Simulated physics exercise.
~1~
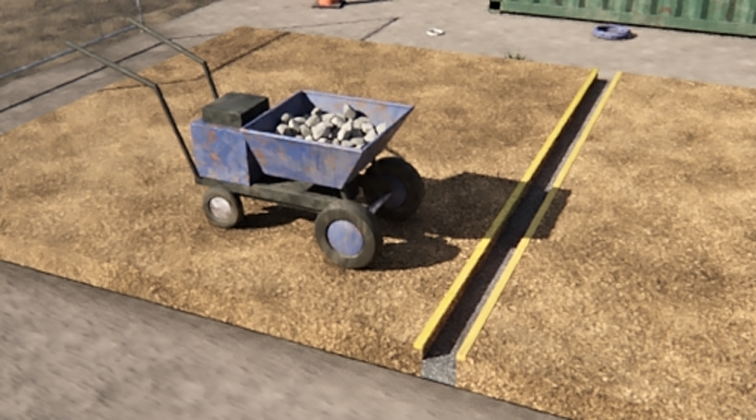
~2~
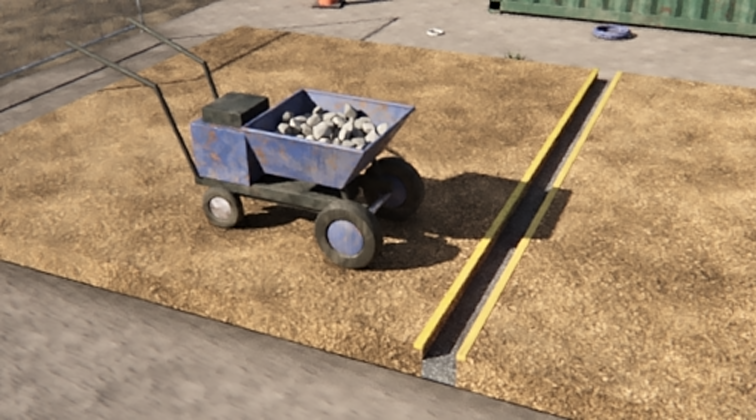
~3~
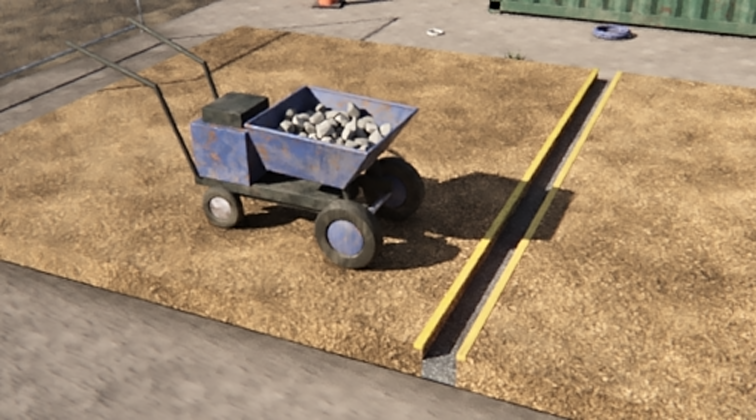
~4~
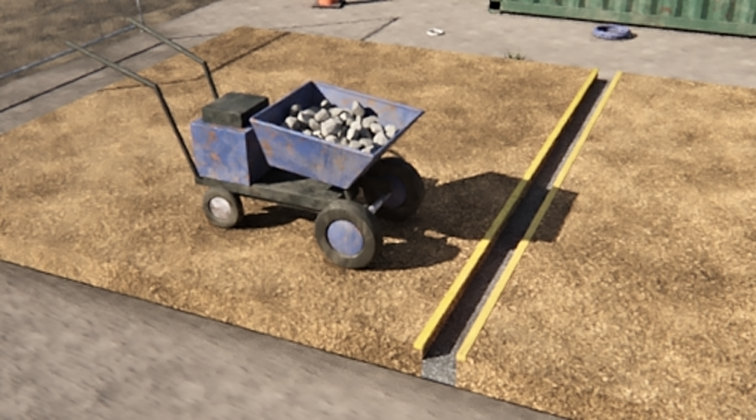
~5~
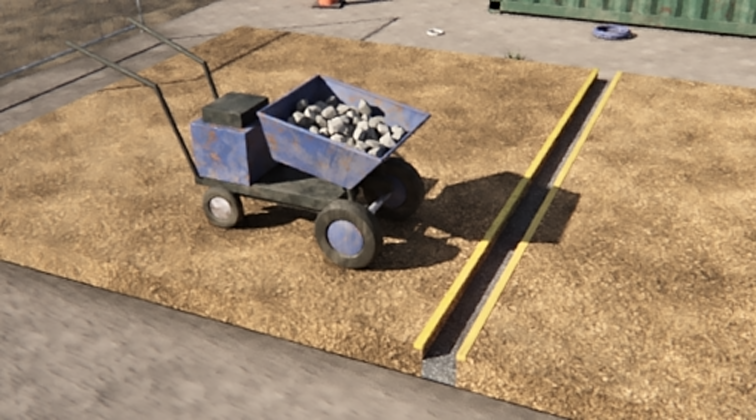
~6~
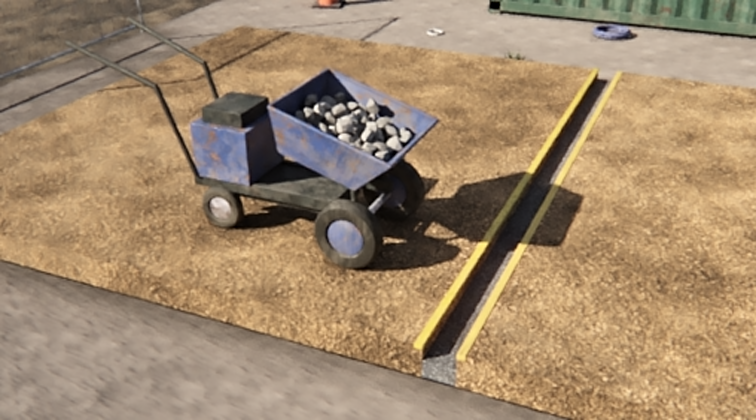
A rusty blue power barrow with black handles stands on tan, gravelly ground beside grey paving, seen from slightly above by a still camera. Grey broken stones fill its skip, and to the right a narrow dark trench runs between yellow edges, with a green container behind. The skip starts level, then slowly tilts forward to the right, the stones shifting slightly while the wheels stay put.
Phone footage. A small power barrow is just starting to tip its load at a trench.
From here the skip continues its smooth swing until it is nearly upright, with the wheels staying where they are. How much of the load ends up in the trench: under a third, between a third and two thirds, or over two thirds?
Amount in the trench: Middle, from a third up to two thirds.
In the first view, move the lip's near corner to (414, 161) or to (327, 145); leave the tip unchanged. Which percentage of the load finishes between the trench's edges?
The first gives close to 10 per cent and the second 30 per cent.
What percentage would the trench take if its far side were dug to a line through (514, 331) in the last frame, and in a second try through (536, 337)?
I'd expect close to 80 in a hundred and then close to 90 in a hundred.
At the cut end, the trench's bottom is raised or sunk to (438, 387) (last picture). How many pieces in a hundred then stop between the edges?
80 %.
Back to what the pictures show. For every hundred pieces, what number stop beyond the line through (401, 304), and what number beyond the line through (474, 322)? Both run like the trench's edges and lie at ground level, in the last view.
The first comes to 100 per cent, the second to 20 per cent.
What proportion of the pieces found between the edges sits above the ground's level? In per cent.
I'd estimate around 50 %.
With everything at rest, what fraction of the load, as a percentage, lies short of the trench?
25 %.
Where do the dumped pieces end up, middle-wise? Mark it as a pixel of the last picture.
(486, 261).
Shortly afterwards, skip tipped steeply; the whole lot in the skip.
Next, skip tipped right over; the bulk in the skip; only a few short of the trench; a little in or heaped over the trench; only a few beyond it; only a few falling.
Some moments later, skip tipped right over; a little in the skip; near a quarter short of the trench; near half in or heaped over the trench; a little beyond it.
In the end, skip tipped right over; only a few in the skip; near a quarter short of the trench; near half in or heaped over the trench; near a quarter beyond it.
